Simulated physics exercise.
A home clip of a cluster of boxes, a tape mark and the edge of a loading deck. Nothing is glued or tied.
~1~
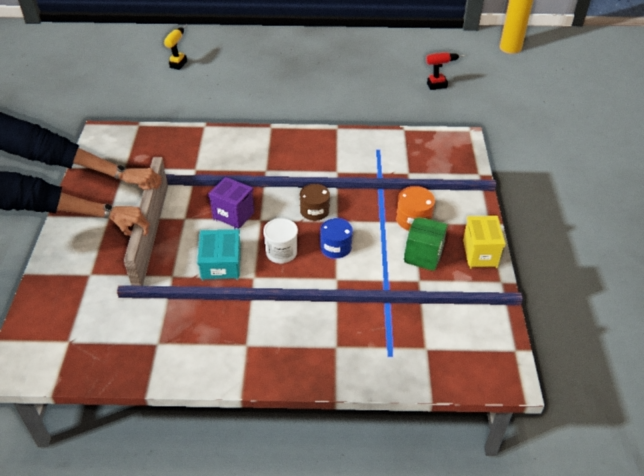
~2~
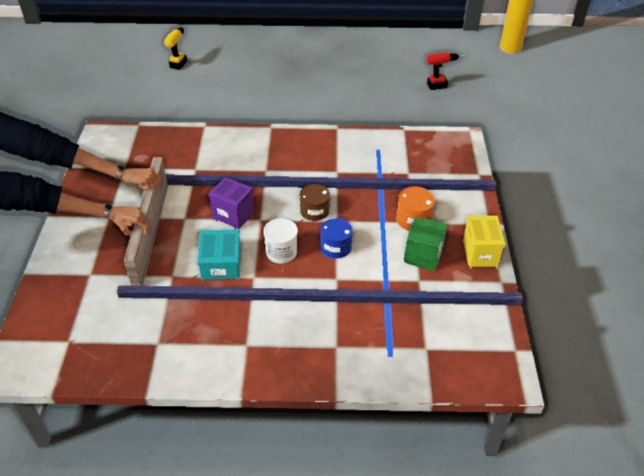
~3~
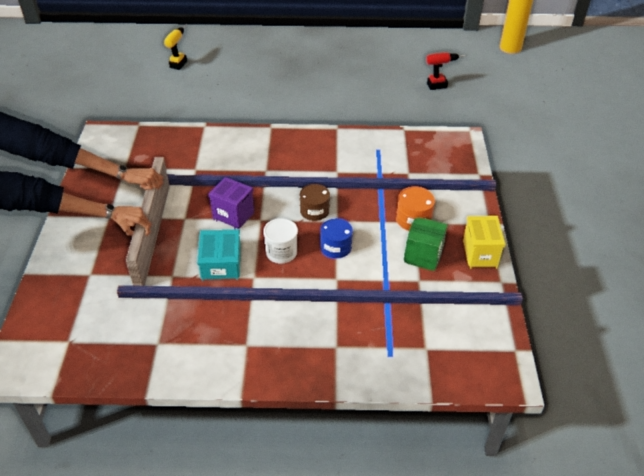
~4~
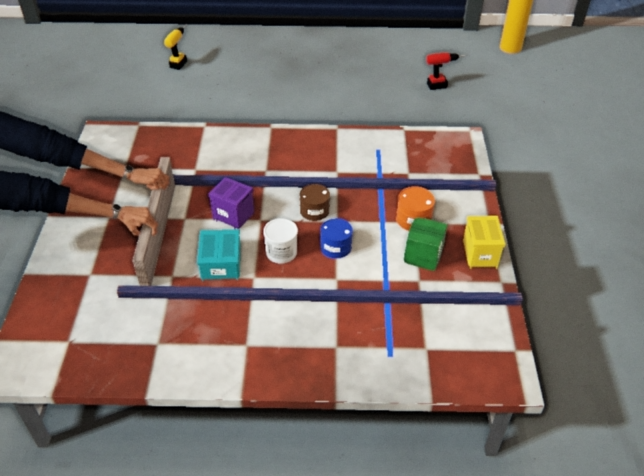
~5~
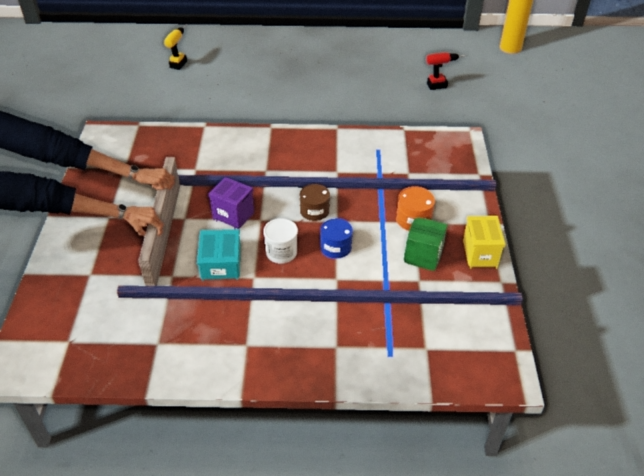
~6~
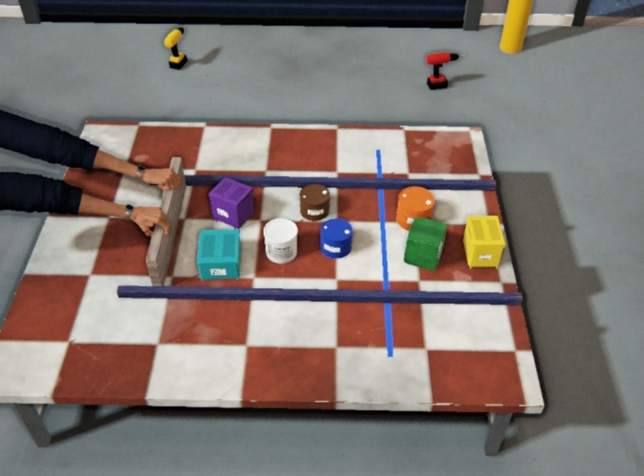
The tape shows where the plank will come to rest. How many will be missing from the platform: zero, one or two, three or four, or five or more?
In the end the number that fall off is zero.
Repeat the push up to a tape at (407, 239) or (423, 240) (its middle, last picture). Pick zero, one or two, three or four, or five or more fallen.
One after another: One to two; one to two.
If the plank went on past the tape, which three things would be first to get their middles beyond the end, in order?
Earliest first: The yellow tote, the orange canister, the blue canister.
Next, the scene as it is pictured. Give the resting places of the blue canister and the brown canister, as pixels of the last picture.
First (462, 233), then (430, 202).
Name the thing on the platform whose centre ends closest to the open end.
That is the yellow tote.
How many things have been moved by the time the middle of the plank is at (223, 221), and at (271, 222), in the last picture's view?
First 2, then 5.
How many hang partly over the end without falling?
It comes to 1.
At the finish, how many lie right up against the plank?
The number is 2.
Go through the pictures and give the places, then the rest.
In the first picture, yellow tote (483, 242); green parcel (425, 244); orange canister (415, 209); plank (148, 220); tape (384, 239).
In the second picture, green parcel (425, 244); blue canister (336, 238).
In the third picture, orange canister (415, 209); brown canister (315, 203).
In the fourth picture, yellow tote (483, 242); white pail (281, 241).
In the fifth picture, green parcel (425, 244); purple tote (232, 204).
In the sixth picture, yellow tote (483, 242); green parcel (425, 244); orange canister (415, 209); plank (168, 220); tape (384, 239).
A little later, none off yet; yellow tote at rest near (483, 242); green parcel at rest near (425, 244); orange canister at rest near (415, 209).
When it is over, the number that fall off is zero.
